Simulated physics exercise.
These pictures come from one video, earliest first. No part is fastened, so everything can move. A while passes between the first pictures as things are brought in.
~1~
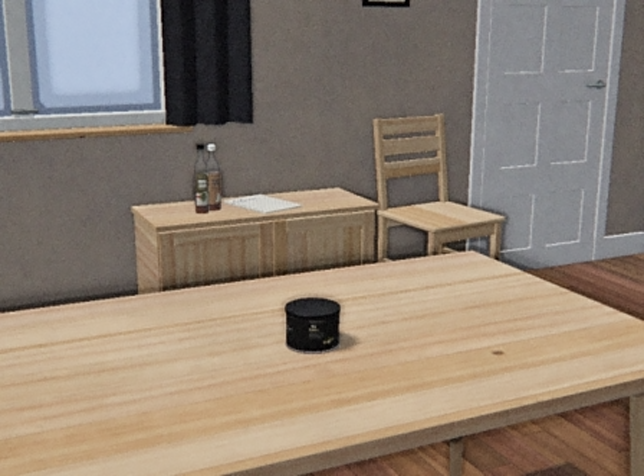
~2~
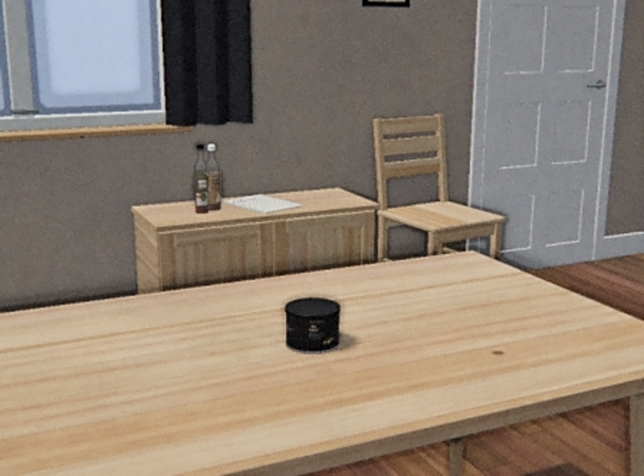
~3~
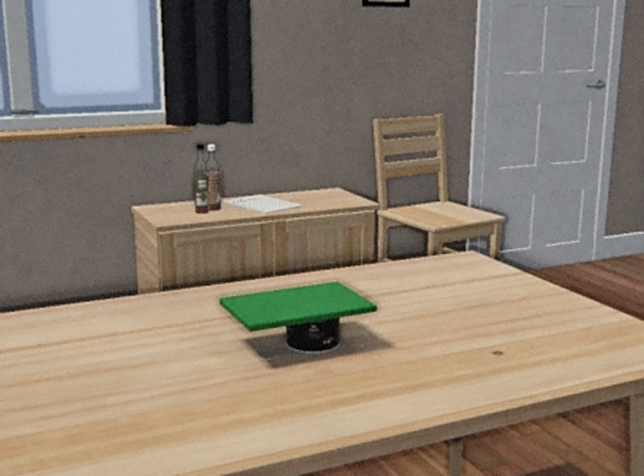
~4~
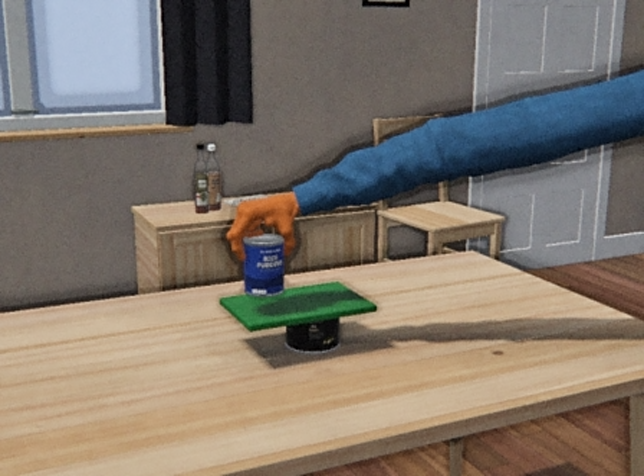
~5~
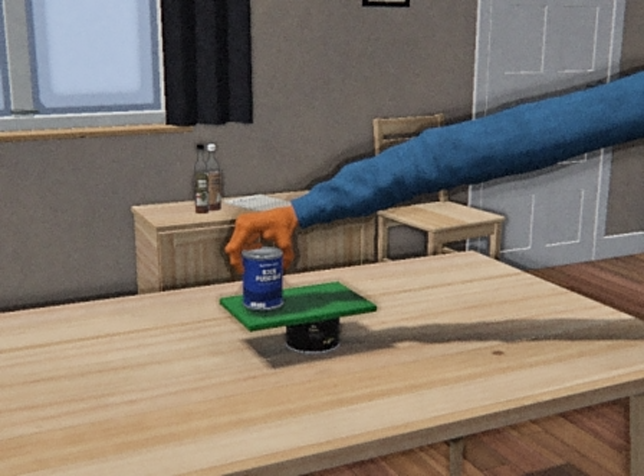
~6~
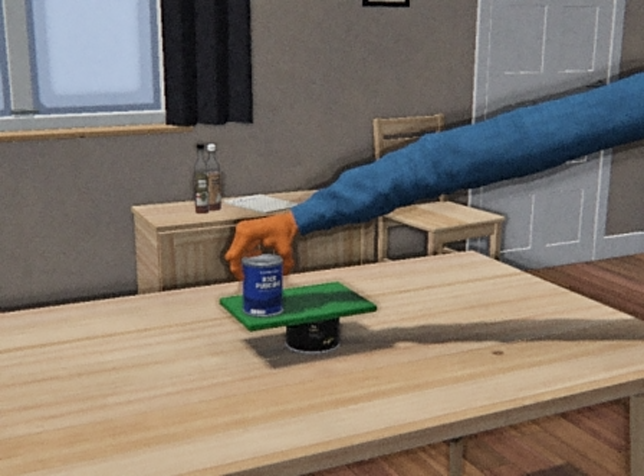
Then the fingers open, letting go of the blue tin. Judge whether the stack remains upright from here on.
I reckon the stack can't bear the weight there.
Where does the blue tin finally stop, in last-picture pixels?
Somewhere around (194, 368) in the last picture.
Then, 0.40 s after the last picture, blue tin now fallen; green lid tipped 49° from how it was.
Then, 0.70 s after the last picture, green lid tipped 31° from how it was.
At rest, fallen, blue tin; moved from the start, green lid; black tub in place. Seen from the same camera at the end, blue tin near (194, 368). The stack comes apart.
